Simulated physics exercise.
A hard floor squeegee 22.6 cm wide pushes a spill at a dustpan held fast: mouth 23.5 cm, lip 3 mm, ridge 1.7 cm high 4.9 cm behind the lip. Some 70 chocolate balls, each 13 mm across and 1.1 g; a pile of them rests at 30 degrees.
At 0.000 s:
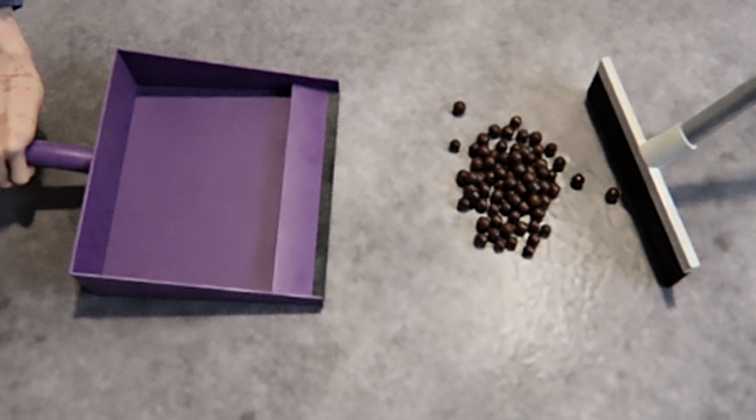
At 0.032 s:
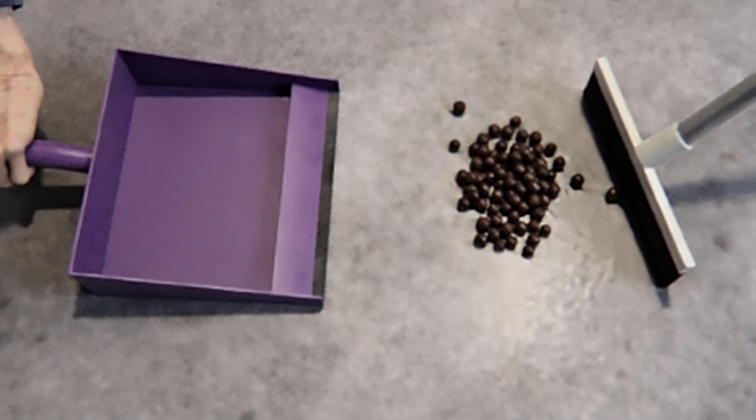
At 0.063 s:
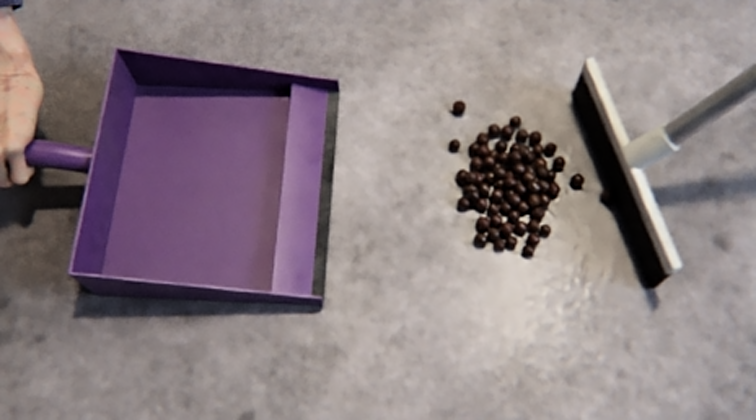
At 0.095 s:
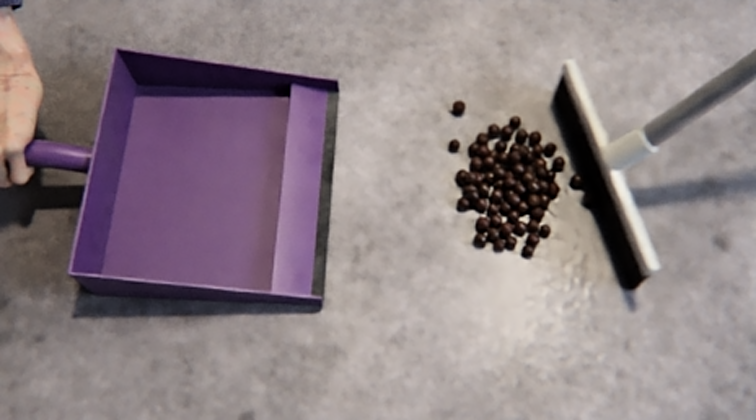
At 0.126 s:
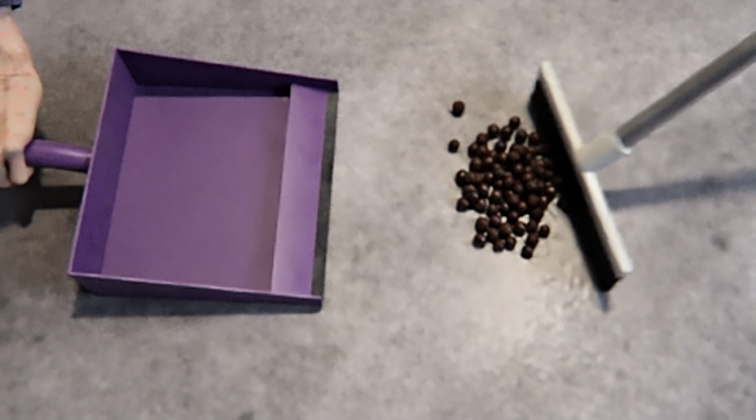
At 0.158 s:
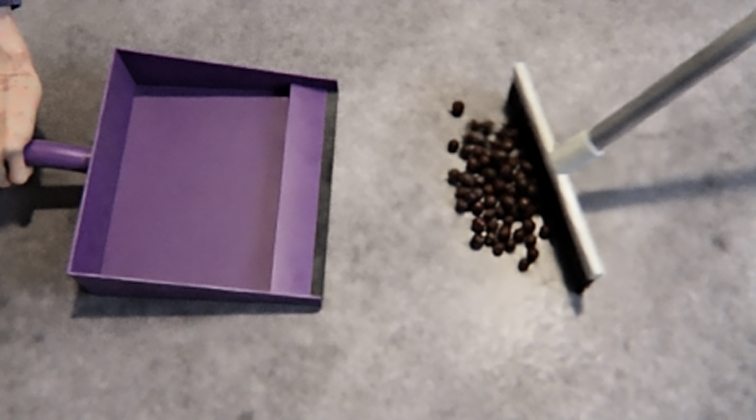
A squeegee with a white-backed black blade slid left across the grey floor and pushed into a pile of dark brown balls, nudging them toward a purple dustpan that a hand held still.
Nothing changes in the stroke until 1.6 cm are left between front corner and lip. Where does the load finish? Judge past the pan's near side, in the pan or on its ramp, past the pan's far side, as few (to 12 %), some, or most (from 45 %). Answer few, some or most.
Past the pan's near side: Some; in the pan or on its ramp: Some; past the pan's far side: Few.
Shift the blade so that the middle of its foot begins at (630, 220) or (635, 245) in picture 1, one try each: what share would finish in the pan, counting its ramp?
About 20 and 20 per cent.
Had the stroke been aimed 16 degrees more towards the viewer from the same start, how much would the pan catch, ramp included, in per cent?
Then about 20 per cent.
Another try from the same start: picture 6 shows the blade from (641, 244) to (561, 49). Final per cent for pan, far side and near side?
Pan 0, far 5, near 0.
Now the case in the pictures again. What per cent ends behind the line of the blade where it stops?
Some 0 per cent.
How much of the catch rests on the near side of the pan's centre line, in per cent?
Roughly 60 per cent.
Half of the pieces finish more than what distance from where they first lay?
Roughly 18 cm.
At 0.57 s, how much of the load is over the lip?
Some 25 per cent.
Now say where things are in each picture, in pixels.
Blade from (689, 267) to (603, 67), moved 0.0 cm, 0 of the pieces shifted so far; middle of the pieces at (510, 183); pan at (206, 188), in the first frame.
Blade from (684, 267) to (599, 67), moved 0.4 cm, 0 of the pieces shifted so far; middle of the pieces at (510, 182), in the second frame.
Blade from (672, 268) to (588, 68), moved 1.6 cm, 1 of the pieces shifted so far; middle of the pieces at (510, 182), in the third frame.
Blade from (649, 269) to (568, 69), moved 3.5 cm, 1 of the pieces shifted so far; middle of the pieces at (510, 182), in the fourth frame.
Blade from (622, 271) to (544, 71), moved 6.0 cm, 3 of the pieces shifted so far; middle of the pieces at (509, 182), in the fifth frame.
Blade from (594, 273) to (518, 73), moved 8.5 cm, 63 of the pieces shifted so far; middle of the pieces at (501, 186); pan at (204, 187). The blade's pace is about 0.79 m/s, heading 7 degrees towards the viewer's side, in the sixth frame.
Then, at 0.28 s, middle of the blade 12 cm from the lip; 0 % over the lip, far side 0 %, near side 0 %.
After 0.36 s, middle of the blade 6 cm from the lip; 0 % over the lip, far side 0 %, near side 10 %.
After 0.57 s, middle of the blade 5 cm from the lip; 25 % over the lip, far side 0 %, near side 15 %.
By 1.5 s all is still; near side 15 %, pan 20 %, far side 0 %, in front of the lip or behind the blade 65 %.
